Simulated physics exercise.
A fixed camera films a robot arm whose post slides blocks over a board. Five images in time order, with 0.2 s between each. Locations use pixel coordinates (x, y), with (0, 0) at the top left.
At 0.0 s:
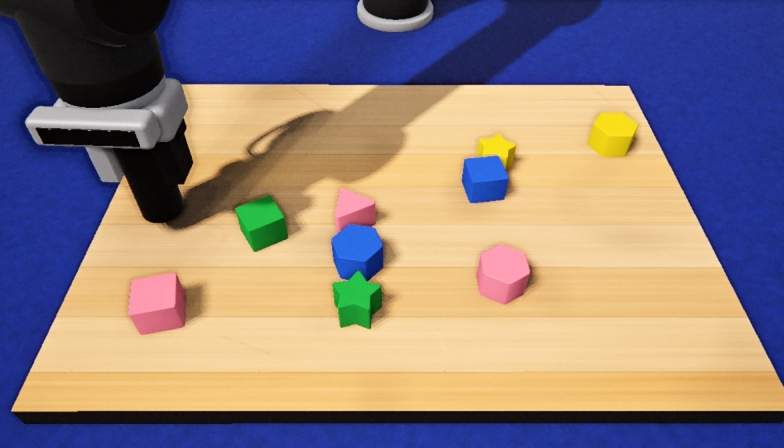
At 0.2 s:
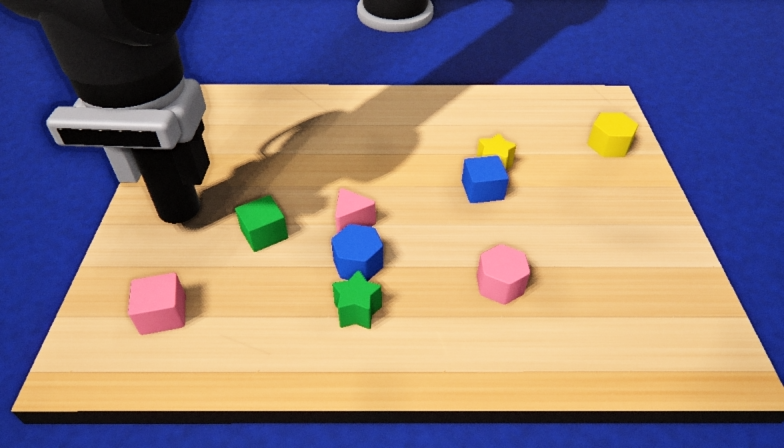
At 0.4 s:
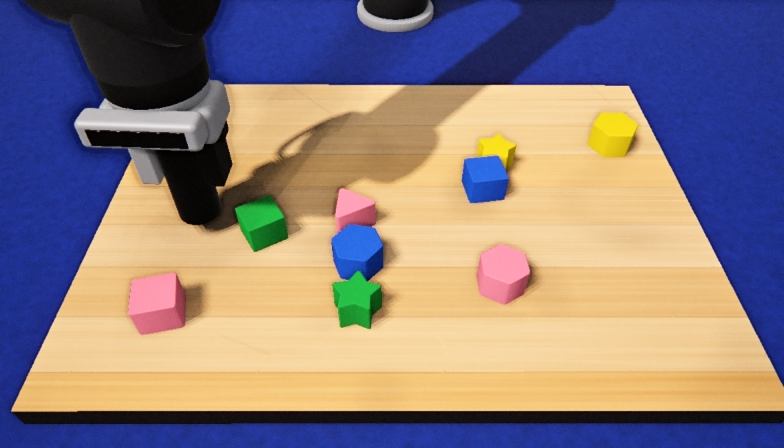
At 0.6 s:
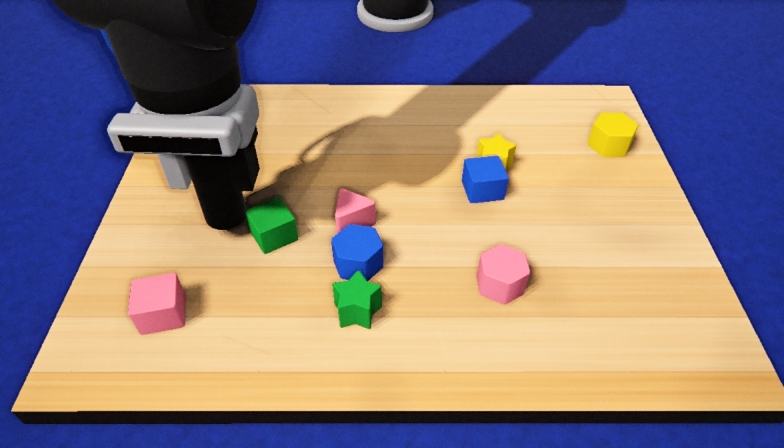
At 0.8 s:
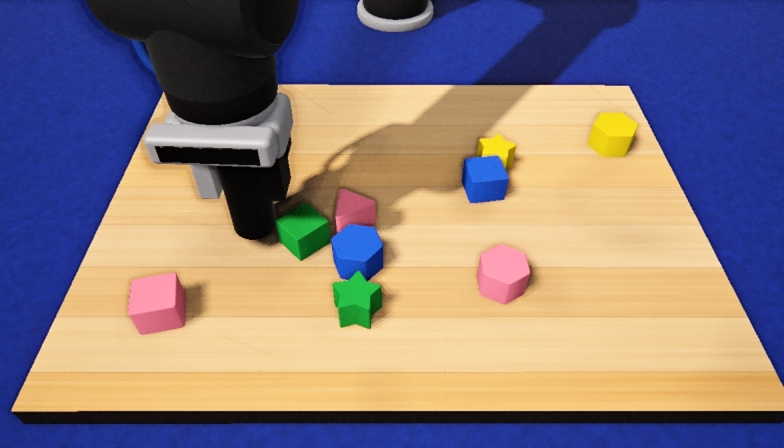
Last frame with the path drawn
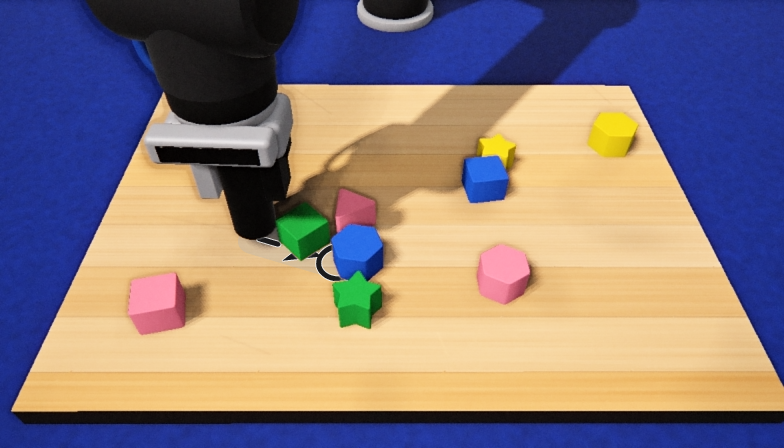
On a wooden board, a black robot arm moves right and pushes the green block rightward.
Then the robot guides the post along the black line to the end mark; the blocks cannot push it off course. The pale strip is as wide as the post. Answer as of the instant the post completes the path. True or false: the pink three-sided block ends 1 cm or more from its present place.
The statement is correct.
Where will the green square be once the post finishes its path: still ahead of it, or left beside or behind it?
Before the post.
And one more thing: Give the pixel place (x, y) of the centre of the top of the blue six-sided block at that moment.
The centre of its top will be at (423, 256).
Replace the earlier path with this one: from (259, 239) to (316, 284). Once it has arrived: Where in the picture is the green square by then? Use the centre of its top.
Somewhere near (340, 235).
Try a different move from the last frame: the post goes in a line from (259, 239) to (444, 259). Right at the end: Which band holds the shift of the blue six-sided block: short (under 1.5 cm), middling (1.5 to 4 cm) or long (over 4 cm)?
Net shift: Above 4 cm.
Drawn move, from (259, 239) to (340, 262).
The first path, step by step. Halfway along, post (298, 237); green square (345, 227), turned 15° anticlockwise; pink three-sided block (360, 199), turned 40° anticlockwise; blue six-sided block (378, 248).
At the end, post (339, 248); green square (385, 233), turned 30° anticlockwise; pink three-sided block (362, 198), turned 55° anticlockwise; green star still; blue six-sided block (423, 256), turned 10° anticlockwise.
